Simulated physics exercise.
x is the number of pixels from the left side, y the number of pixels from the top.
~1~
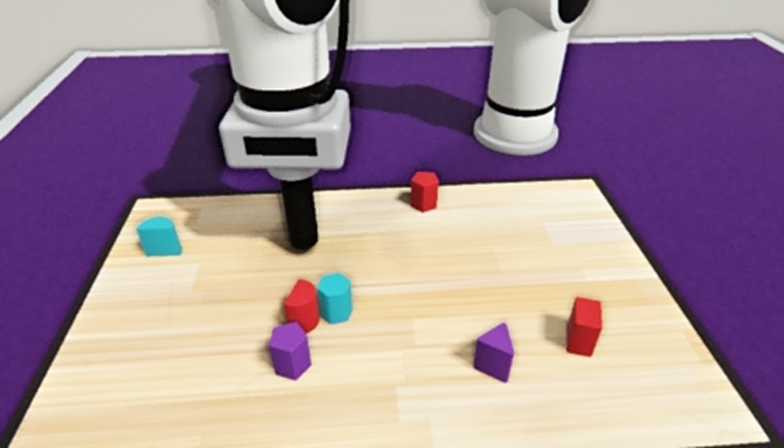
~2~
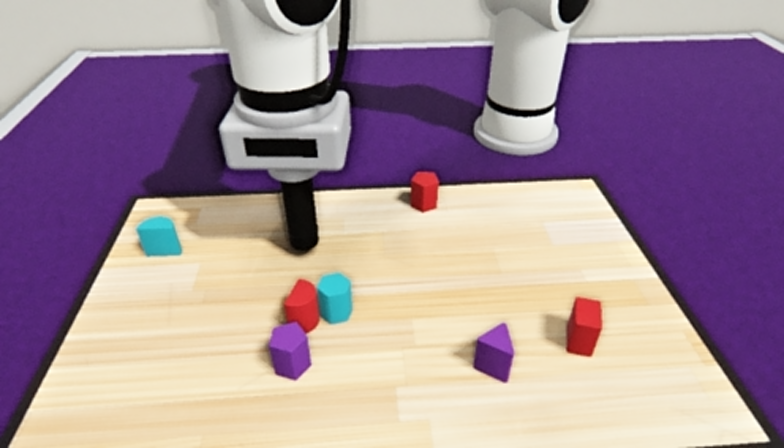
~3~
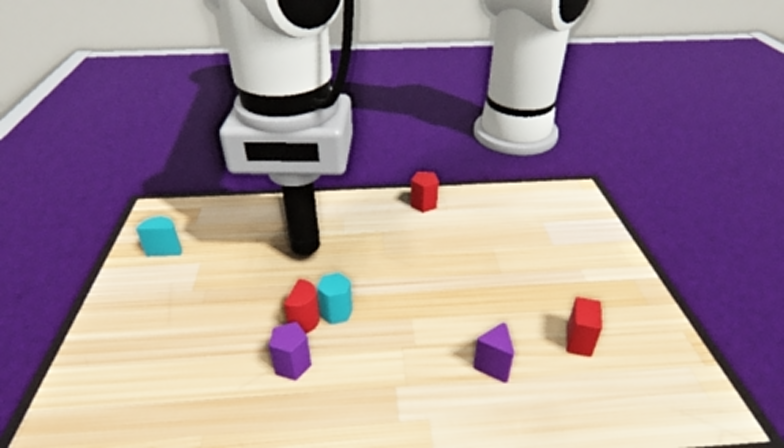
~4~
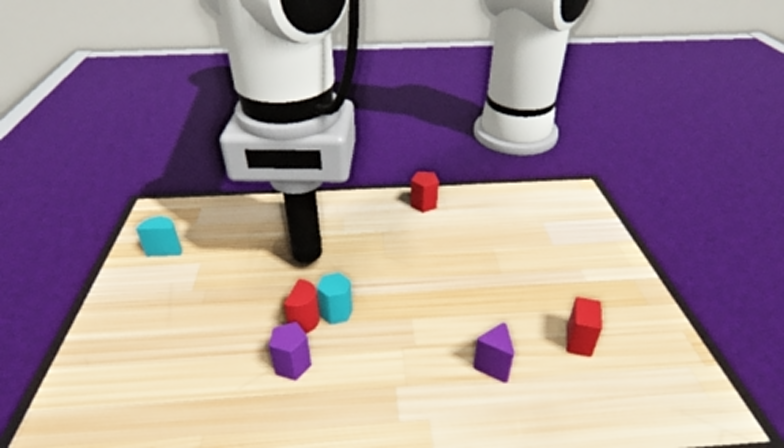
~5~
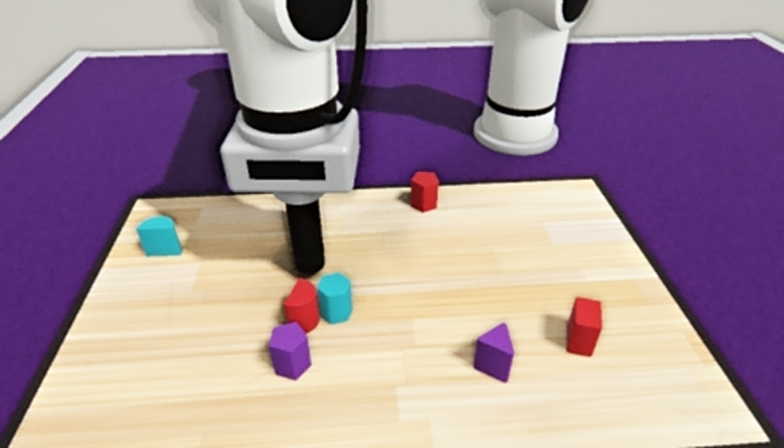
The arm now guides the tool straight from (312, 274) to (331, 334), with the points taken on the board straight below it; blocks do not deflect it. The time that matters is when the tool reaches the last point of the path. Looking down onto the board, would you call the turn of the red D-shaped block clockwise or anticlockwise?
It spins clockwise.
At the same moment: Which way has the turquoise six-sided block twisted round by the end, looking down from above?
It twists against the clock when seen from above.
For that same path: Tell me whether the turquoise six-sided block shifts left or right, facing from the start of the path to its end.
The shift is leftward.
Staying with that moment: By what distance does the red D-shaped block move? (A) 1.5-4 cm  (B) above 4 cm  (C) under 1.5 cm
That would be A.
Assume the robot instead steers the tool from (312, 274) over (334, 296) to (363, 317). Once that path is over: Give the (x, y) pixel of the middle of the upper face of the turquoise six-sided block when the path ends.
The middle of its upper face will lie at (353, 313).
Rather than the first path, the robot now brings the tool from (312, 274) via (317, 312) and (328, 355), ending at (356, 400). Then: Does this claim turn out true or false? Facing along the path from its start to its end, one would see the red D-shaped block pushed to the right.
True.
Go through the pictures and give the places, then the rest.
In the first frame, tip of the tool (304, 241), middles of tops, purple pentagon (287, 336), red D-shaped block (301, 293), turquoise six-sided block (334, 283).
In the second frame, tool (305, 242), nothing pushed.
In the third frame, tool (306, 247), nothing pushed.
In the fourth frame, tool (308, 254), nothing pushed.
In the fifth frame, tool (310, 265), purple pentagon (287, 336), red D-shaped block (301, 293), turquoise six-sided block (334, 283).
On the path given first. Halfway along, tool (320, 293); red D-shaped block (300, 297); turquoise six-sided block (340, 290).
At the end, tool (330, 324); purple pentagon (287, 340); red D-shaped block (291, 315), turned 45° clockwise; turquoise six-sided block (363, 310), turned 80° anticlockwise.
